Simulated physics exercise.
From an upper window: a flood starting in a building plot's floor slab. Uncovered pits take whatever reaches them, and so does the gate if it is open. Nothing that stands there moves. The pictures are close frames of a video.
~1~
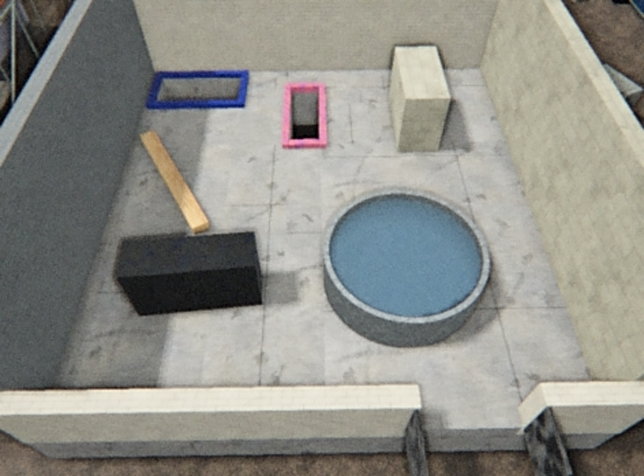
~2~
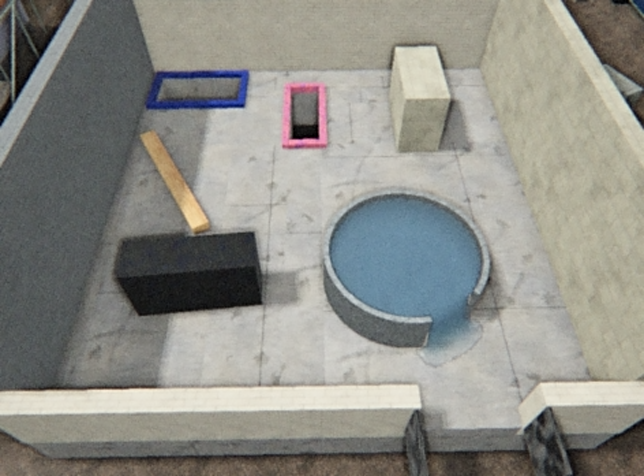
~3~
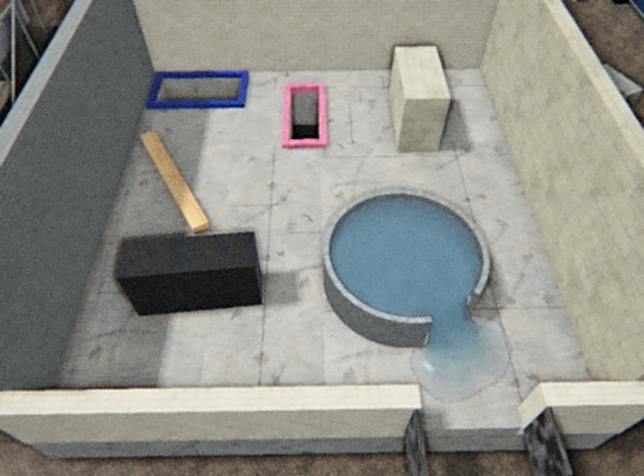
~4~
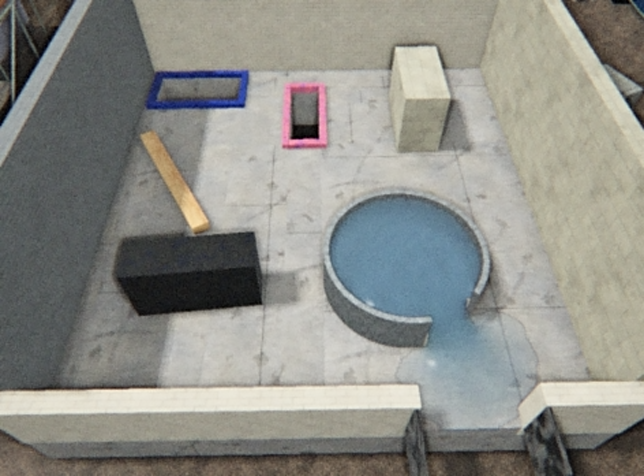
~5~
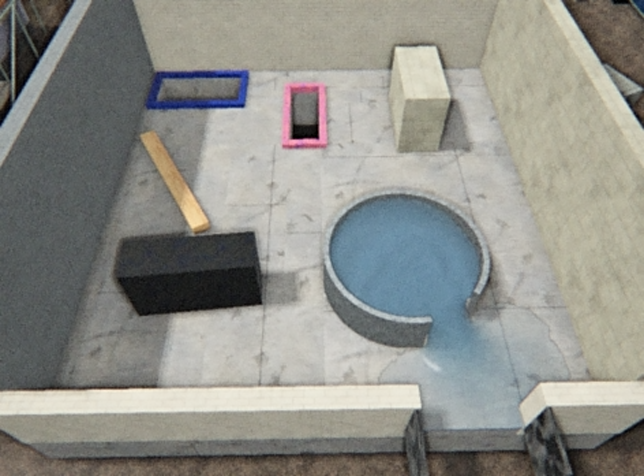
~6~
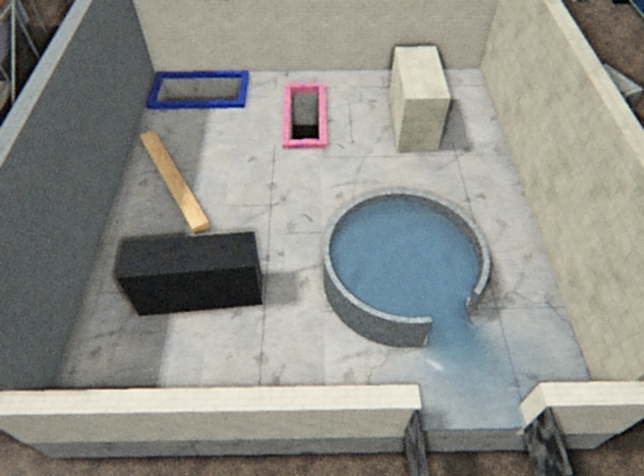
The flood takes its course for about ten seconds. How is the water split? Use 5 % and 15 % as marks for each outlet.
In the end: The gate takes over 15 %; the blue pit takes under 5 %; the pink pit takes under 5 %.
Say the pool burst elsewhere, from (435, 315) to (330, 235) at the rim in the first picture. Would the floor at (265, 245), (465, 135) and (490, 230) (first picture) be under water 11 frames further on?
As listed: Covered, clear, no water.
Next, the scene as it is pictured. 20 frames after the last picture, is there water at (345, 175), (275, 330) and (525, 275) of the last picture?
As listed: Clear, dry, covered.
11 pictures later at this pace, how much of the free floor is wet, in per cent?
Some 10 per cent.
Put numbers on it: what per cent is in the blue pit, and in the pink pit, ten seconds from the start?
Roughly 0 per cent, then 0 per cent.
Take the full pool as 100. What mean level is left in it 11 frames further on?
About 62 per cent.
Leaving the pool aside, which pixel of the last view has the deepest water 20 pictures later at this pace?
At about (532, 406).
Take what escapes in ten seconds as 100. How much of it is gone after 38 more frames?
Close to 80 %.
A moment on, water covers 10 % of the floor; the gate 9 %, the blue pit 0 %, the pink pit 0 %.
Next, water covers 10 % of the floor; the gate 17 %, the blue pit 0 %, the pink pit 0 %.
Then, water covers 20 % of the floor; the gate 27 %, the blue pit 0 %, the pink pit 0 %.
Later, water covers 30 % of the floor; the gate 39 %, the blue pit 0 %, the pink pit 0 %.
In the end, water covers 40 % of the floor; the gate 50 %, the blue pit 0 %, the pink pit 0 %.
